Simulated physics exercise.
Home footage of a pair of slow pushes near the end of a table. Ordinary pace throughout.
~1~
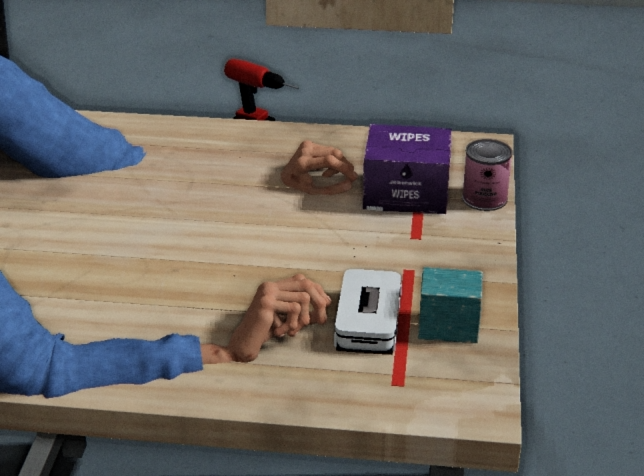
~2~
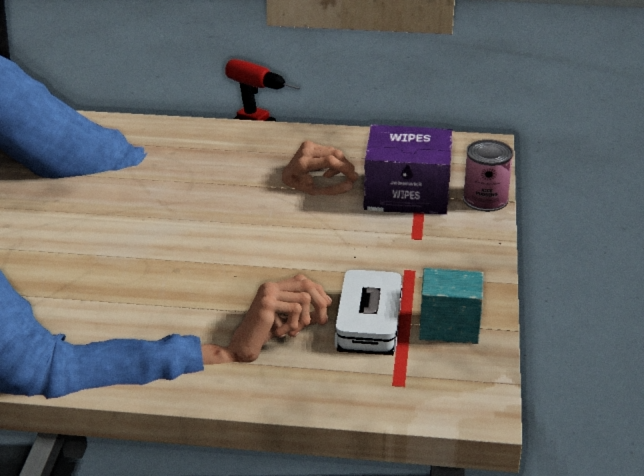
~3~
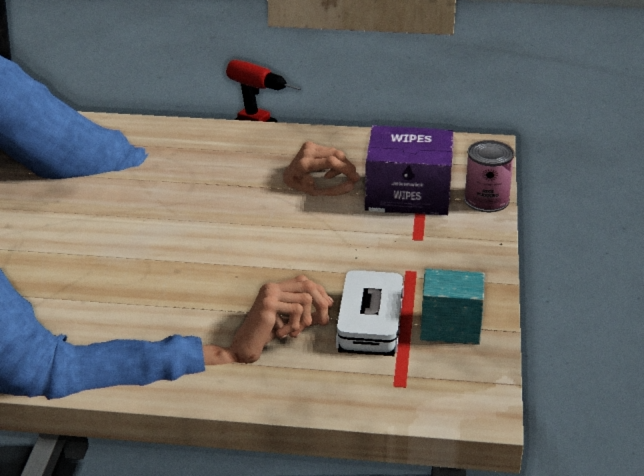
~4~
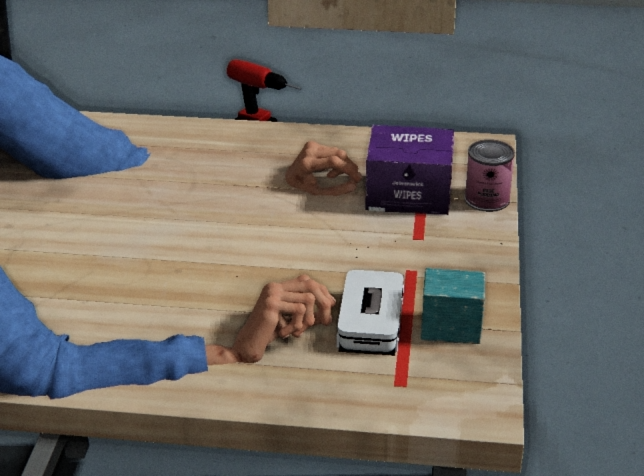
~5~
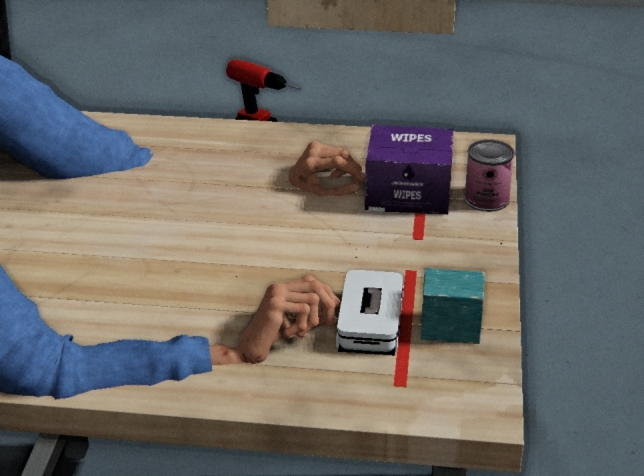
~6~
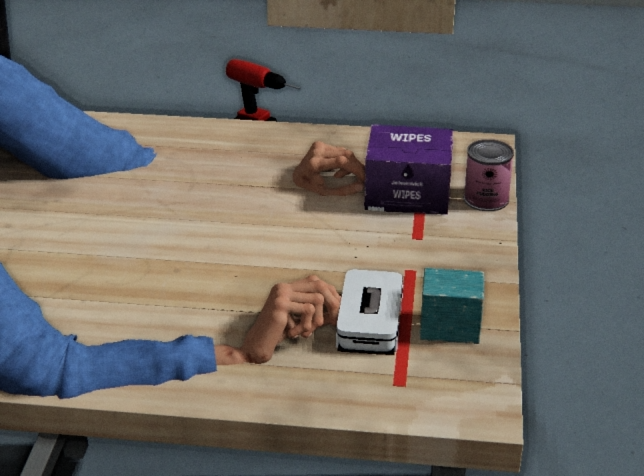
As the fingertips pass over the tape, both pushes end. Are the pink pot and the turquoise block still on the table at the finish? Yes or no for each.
Pink pot: No, turquoise block: Yes.
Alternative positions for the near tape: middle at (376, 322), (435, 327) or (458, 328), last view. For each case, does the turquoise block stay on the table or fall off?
Well, going try by try, it doesn't reach it, then it runs right into it, and then it runs right into it.
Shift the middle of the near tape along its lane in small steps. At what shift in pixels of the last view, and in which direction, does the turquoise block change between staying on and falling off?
Shift needed: Around 20 pixels, direction right.
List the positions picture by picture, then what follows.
Pink pot (487, 175); turquoise block (451, 305); purple box (407, 169), in the first frame.
Turquoise block (451, 306); white case (370, 312), in the second frame.
Pink pot (489, 176); purple box (409, 170), in the third frame.
Turquoise block (453, 306); white case (372, 312), in the fourth frame.
Pink pot (489, 176); purple box (409, 169), in the fifth frame.
Pink pot (489, 176); turquoise block (452, 306); white case (371, 312), in the sixth frame.
Then, 0.80 s past the last view, pink pot leaning 17° off how it started near (538, 182); turquoise block travelled about its own width near (495, 309).
Then, 1.10 s past the last view, pink pot in the air near (574, 364); turquoise block travelled about its own width near (502, 309).
Then, 1.32 s past the last view, pink pot come down; turquoise block travelled about its own width near (502, 309).
Finally, the pink pot goes over the edge; the turquoise block stays on the table, near (502, 309).
